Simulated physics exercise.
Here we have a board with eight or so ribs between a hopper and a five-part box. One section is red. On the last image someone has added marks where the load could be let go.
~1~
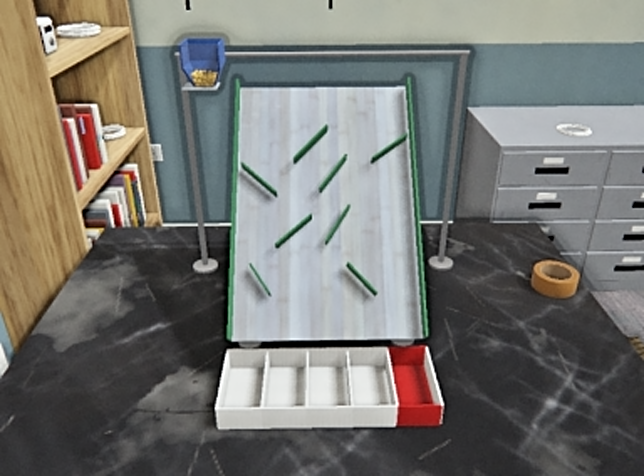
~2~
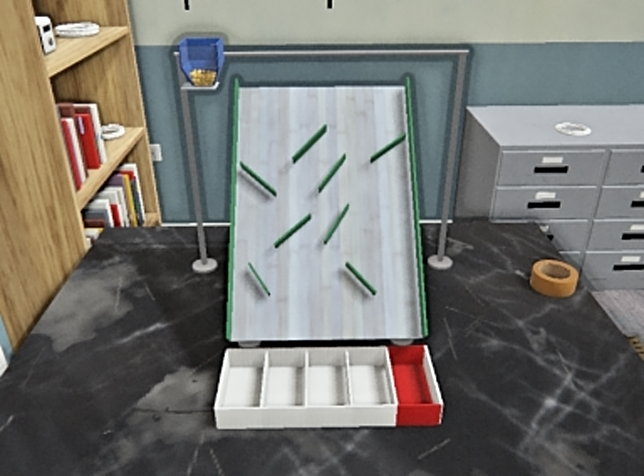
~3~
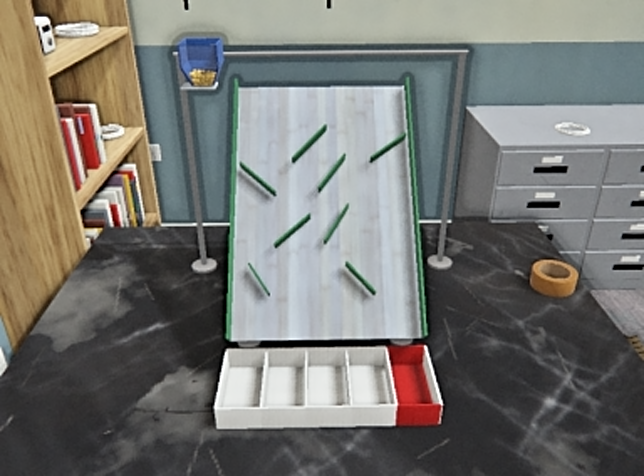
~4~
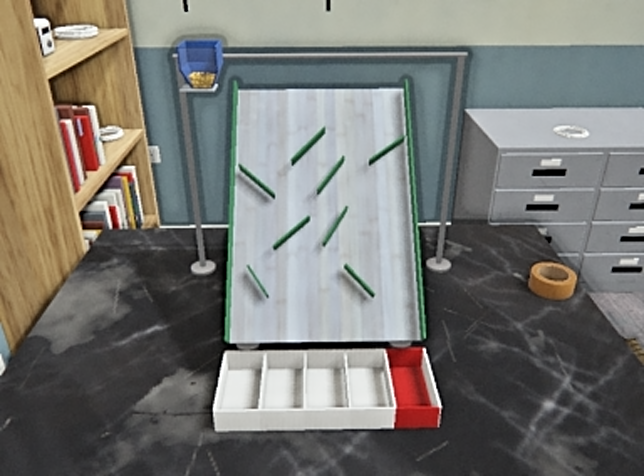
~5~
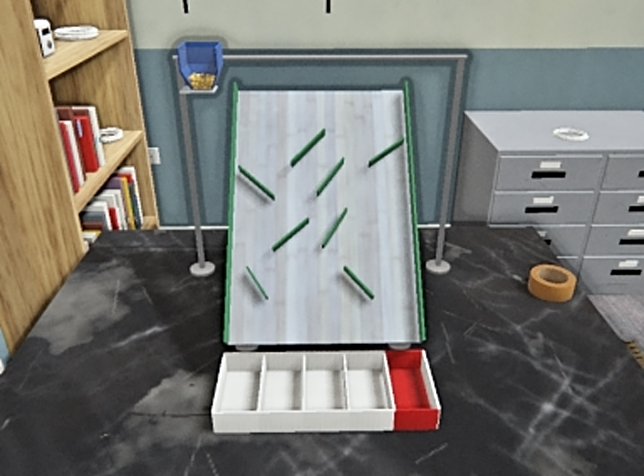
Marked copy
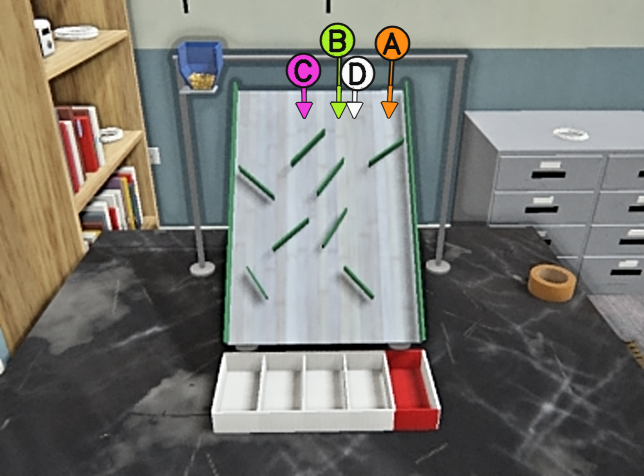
At the start, a tilted pale board with green ribs stands on a dark marbled tabletop, with a small blue hopper at upper left and a five-part box in front, its rightmost section red. Nothing visibly moves on the board, and the hopper and box stay in place, with only a very slight shift of the view.
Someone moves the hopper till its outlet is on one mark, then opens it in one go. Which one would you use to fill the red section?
It is D.
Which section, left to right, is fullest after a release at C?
The second from the left.
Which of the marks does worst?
The answer is C.
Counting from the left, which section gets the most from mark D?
The fifth.
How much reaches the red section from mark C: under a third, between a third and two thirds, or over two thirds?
Under a third.
On the marked copy, mark A meets the board at (389, 112); mark B meets the board at (338, 112); mark C meets the board at (304, 112); mark D meets the board at (354, 112).
If A is chosen, about a third in the red section, about a third in other sections, about a quarter held on the board.
If B is chosen, about a third in the red section, about two thirds in other sections, a stray few outside the box.
If C is chosen, none in the red section, nearly all in other sections.
If D is chosen, about two thirds in the red section, about a quarter in other sections.
